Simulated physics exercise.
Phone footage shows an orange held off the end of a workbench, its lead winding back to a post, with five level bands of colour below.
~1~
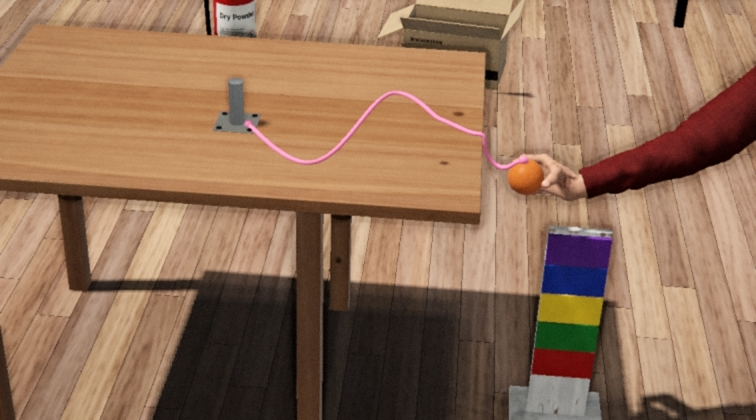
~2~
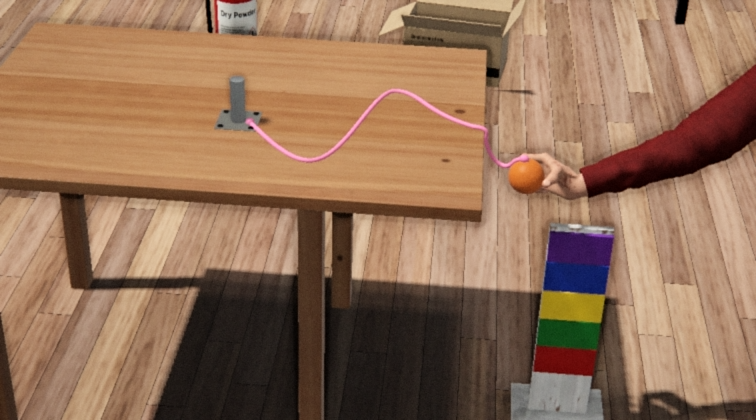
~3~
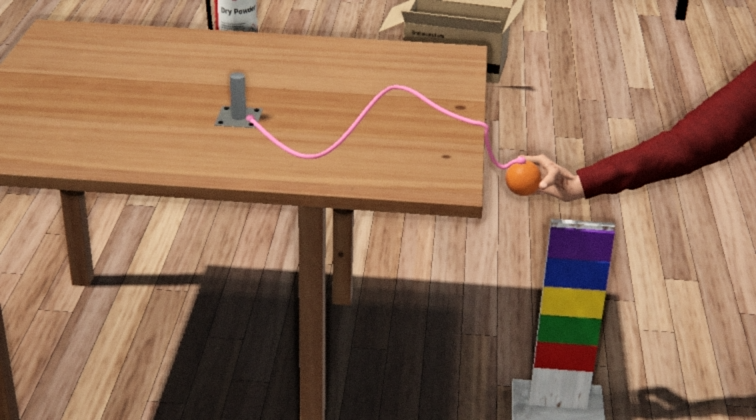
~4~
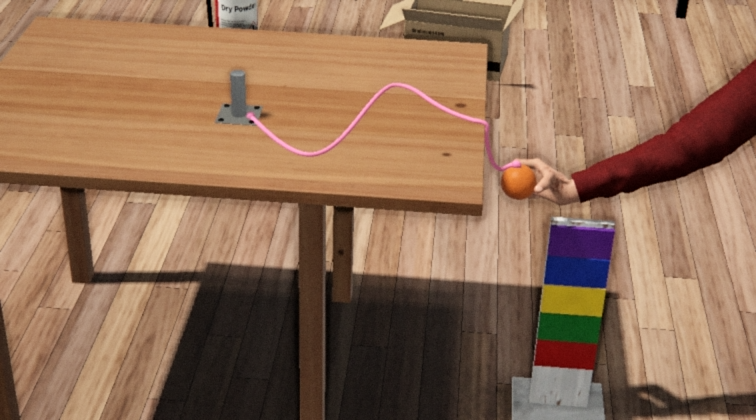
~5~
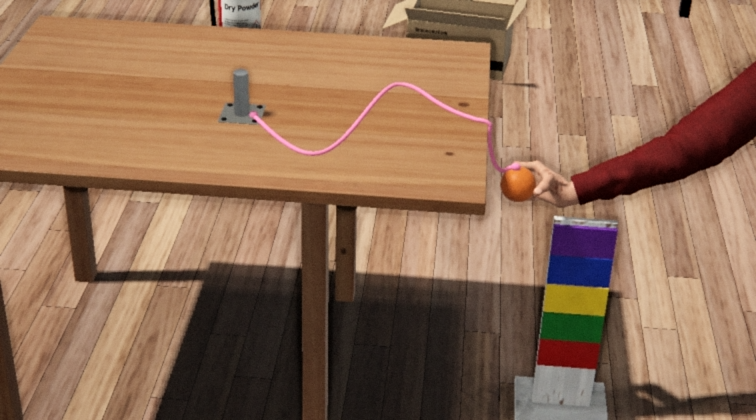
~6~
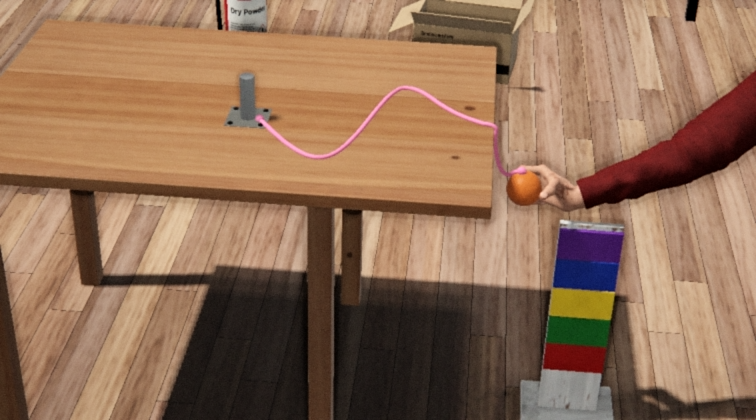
A hand in a dark red sleeve held an orange just off the table's edge, its pink cord winding back to a small metal post, and lowered it very slightly above a colourful striped board.
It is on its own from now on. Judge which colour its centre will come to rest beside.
Its centre comes to rest beside red.
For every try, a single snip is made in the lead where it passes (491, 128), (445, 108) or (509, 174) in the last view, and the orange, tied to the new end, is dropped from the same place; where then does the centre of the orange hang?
In order, roughly (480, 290), (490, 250) and (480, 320).
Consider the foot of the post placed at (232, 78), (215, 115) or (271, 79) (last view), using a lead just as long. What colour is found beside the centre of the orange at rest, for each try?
Try one - green; try two - green; try three - red.
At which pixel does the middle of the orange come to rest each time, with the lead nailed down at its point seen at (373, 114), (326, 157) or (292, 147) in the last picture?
First try (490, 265), second try (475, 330), third try (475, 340).
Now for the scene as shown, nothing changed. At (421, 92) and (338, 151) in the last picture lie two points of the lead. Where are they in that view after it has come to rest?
First point (487, 200), second point (383, 130).
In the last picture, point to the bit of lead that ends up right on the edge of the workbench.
Around (382, 104).
Early on, orange near (505, 342); level with red.
Midway, orange near (457, 345); level with red.
Near the end, orange near (487, 352); level with red.
Finally, orange near (472, 355); level with red. The lead holds its middle at red.
